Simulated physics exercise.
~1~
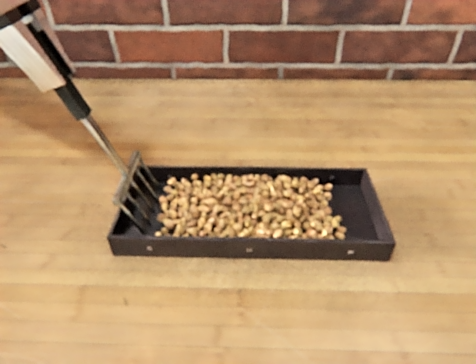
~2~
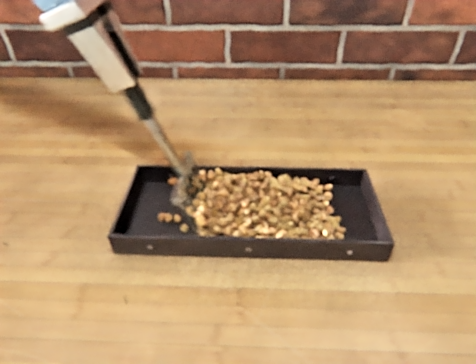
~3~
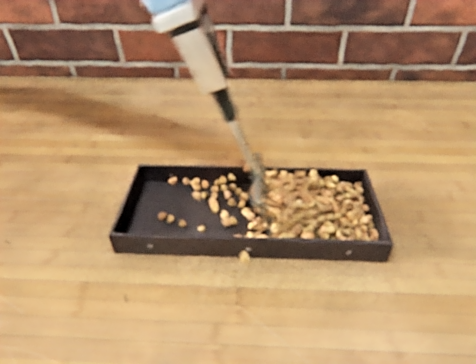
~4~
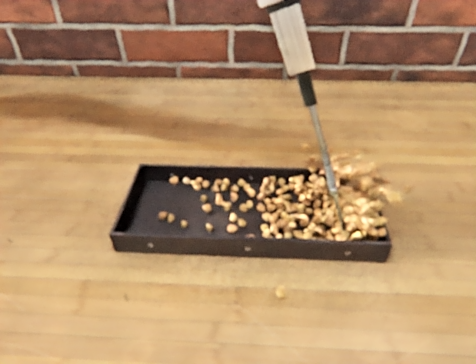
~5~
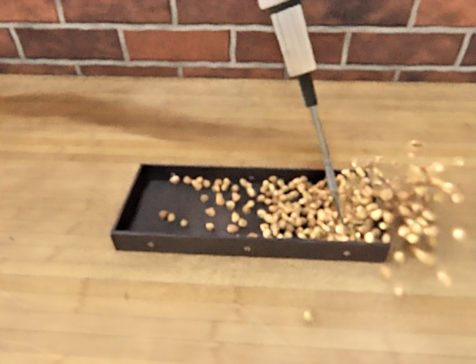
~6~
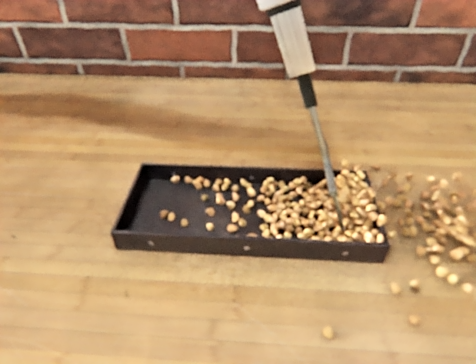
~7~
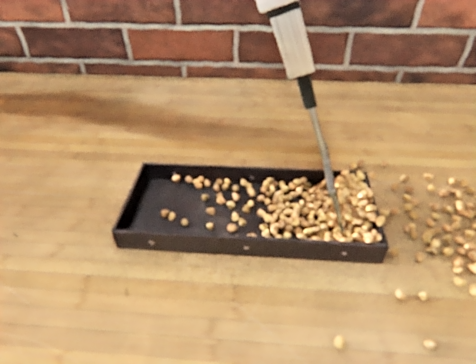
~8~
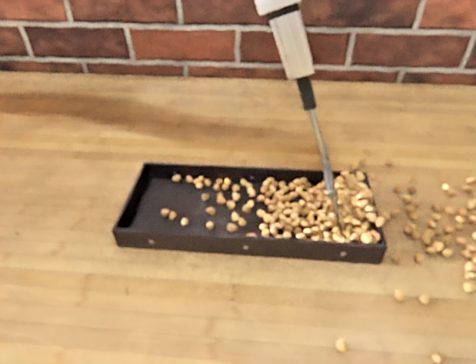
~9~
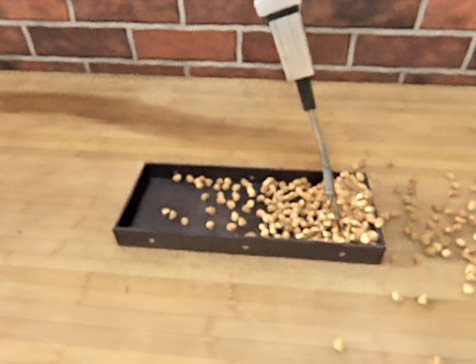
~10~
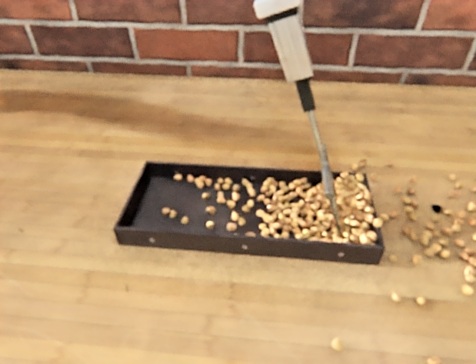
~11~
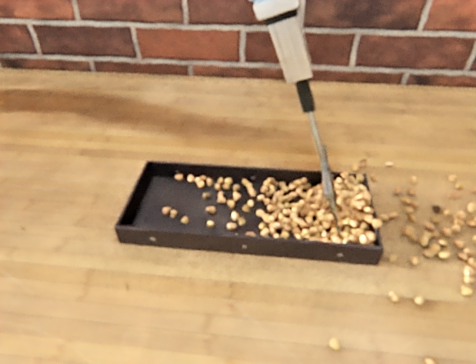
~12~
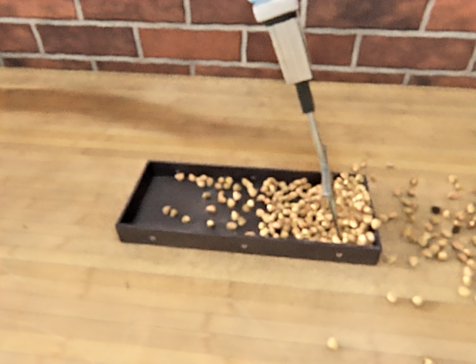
The footage shows a robot arm dragging a metal comb rightward through dried beans in a dark rectangular tray, heaping them at the right end as many spill over onto the wooden table. The comb then stays still, with beans left in the tray and scattered beyond it.
